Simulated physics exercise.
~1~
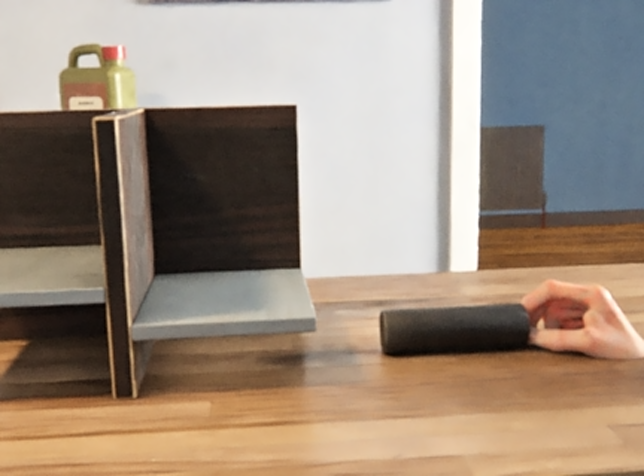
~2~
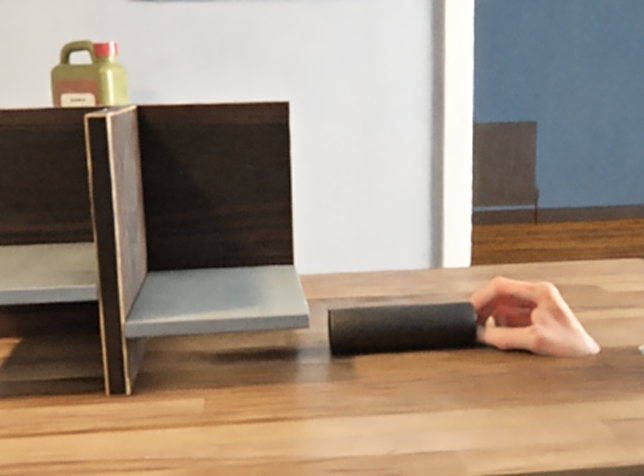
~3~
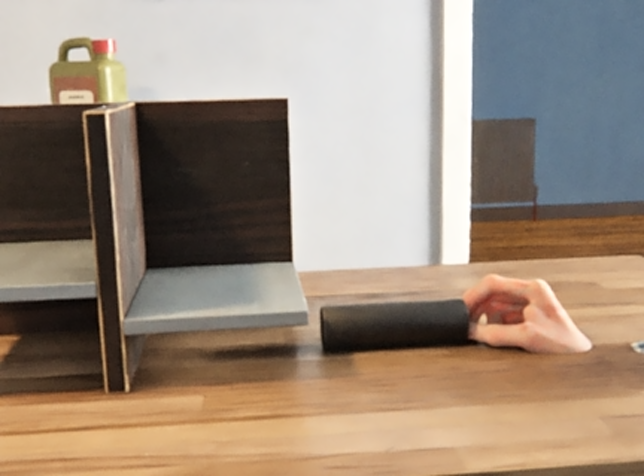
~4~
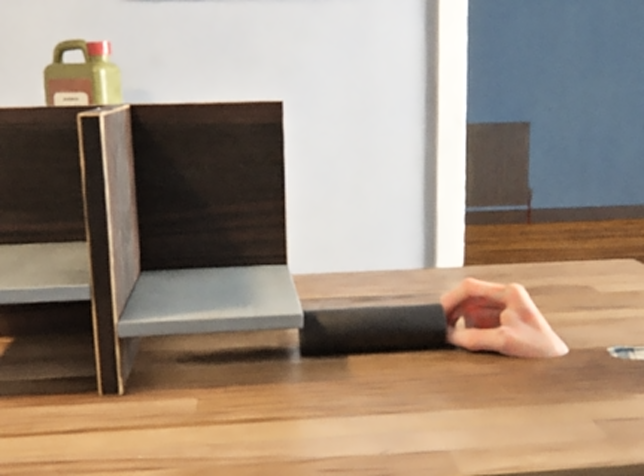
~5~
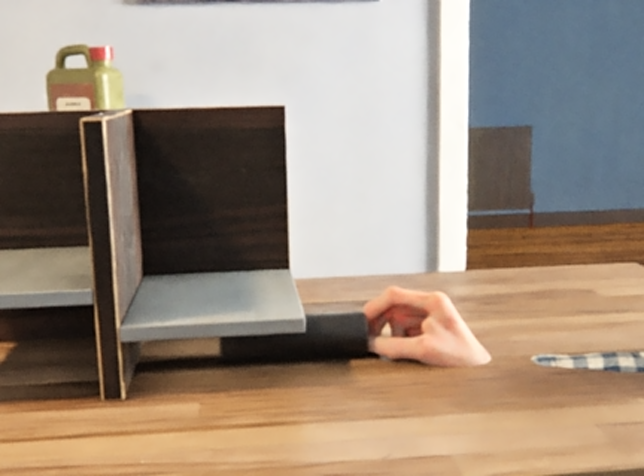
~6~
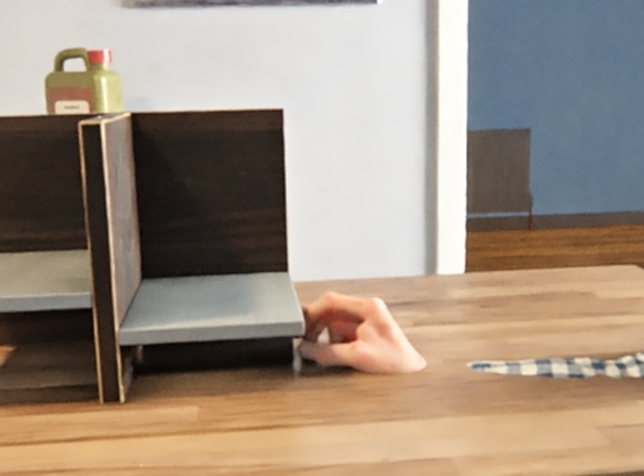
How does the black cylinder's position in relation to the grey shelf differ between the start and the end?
At the start the black cylinder lies out in the open to the right of the grey shelf. By the end it has been pushed left and sits underneath the shelf.
